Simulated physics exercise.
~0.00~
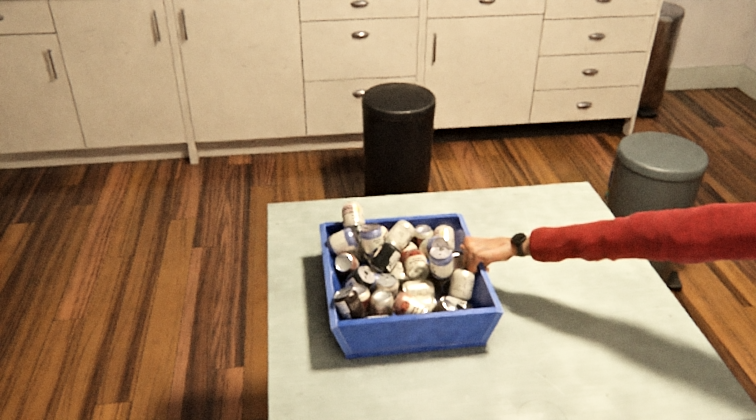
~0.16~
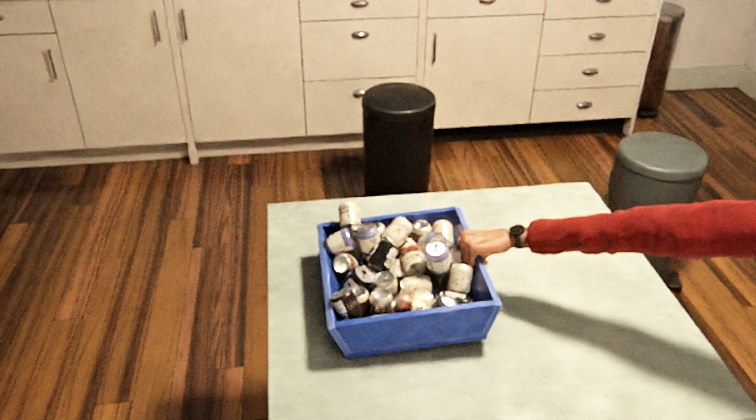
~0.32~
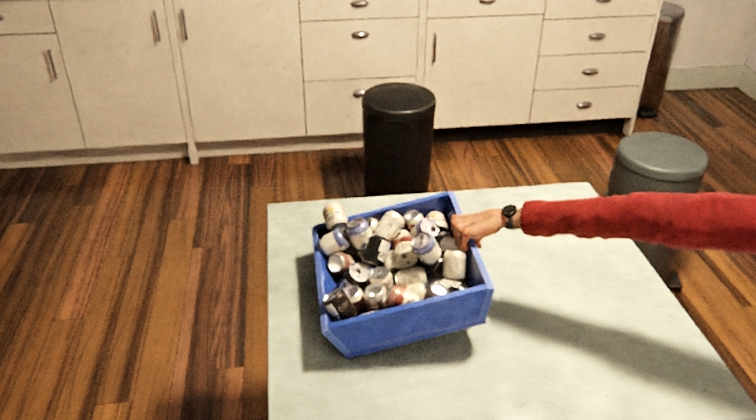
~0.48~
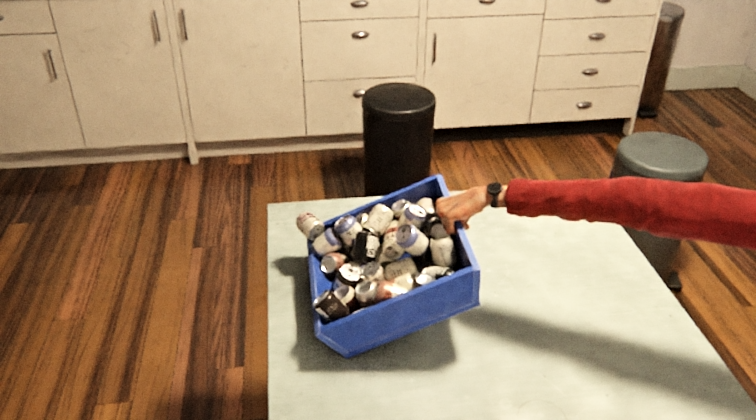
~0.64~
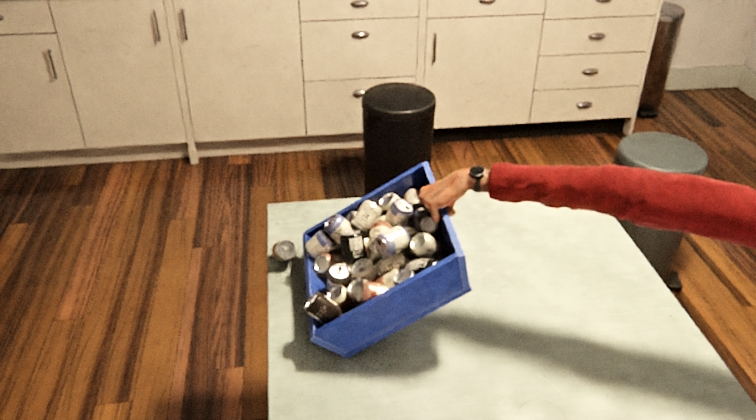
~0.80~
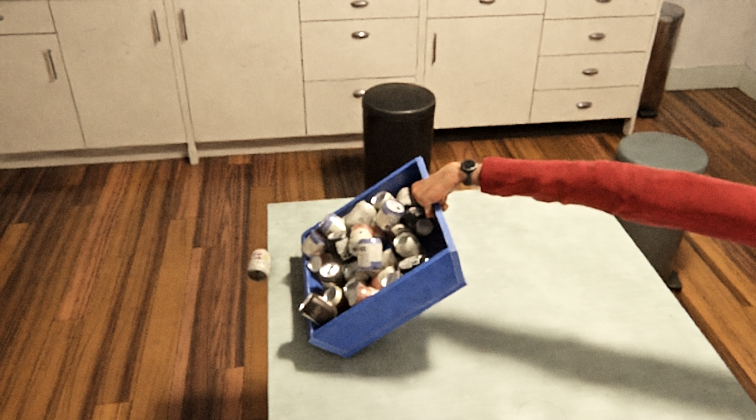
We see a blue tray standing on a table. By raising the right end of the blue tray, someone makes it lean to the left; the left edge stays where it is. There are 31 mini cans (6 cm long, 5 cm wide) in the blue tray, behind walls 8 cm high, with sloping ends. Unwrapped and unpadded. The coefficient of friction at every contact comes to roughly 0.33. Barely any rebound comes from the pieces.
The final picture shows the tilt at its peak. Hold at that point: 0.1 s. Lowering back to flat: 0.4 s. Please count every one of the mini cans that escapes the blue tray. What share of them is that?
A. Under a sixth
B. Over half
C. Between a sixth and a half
Under a sixth.
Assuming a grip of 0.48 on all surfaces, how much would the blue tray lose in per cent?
Blue tray 0 per cent.
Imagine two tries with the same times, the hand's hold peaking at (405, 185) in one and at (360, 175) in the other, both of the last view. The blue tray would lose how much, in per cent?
First try the blue tray sheds 10 per cent of its load, second try 50 per cent.
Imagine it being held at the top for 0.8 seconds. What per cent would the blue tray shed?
Blue tray 10%.
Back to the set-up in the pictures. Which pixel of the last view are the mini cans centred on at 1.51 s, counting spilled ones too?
Middle approx. (389, 277).
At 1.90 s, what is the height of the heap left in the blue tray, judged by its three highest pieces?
I'd say near 11 cm.
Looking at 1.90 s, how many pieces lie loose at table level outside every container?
Near 0, give or take.
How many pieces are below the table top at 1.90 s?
Piece count: Some 1.
After 0.98 s, tilt 31°; the blue tray is down by 1 of 31.
After 1.20 s, tilt 5°; the blue tray is down by 1 of 31.
After 1.51 s, tilt 0°; the blue tray is down by 1 of 31.
Outcome (at 1.90 s), the blue tray is down by 1 of 31. Asked share, 1 of 31, 3 per cent.
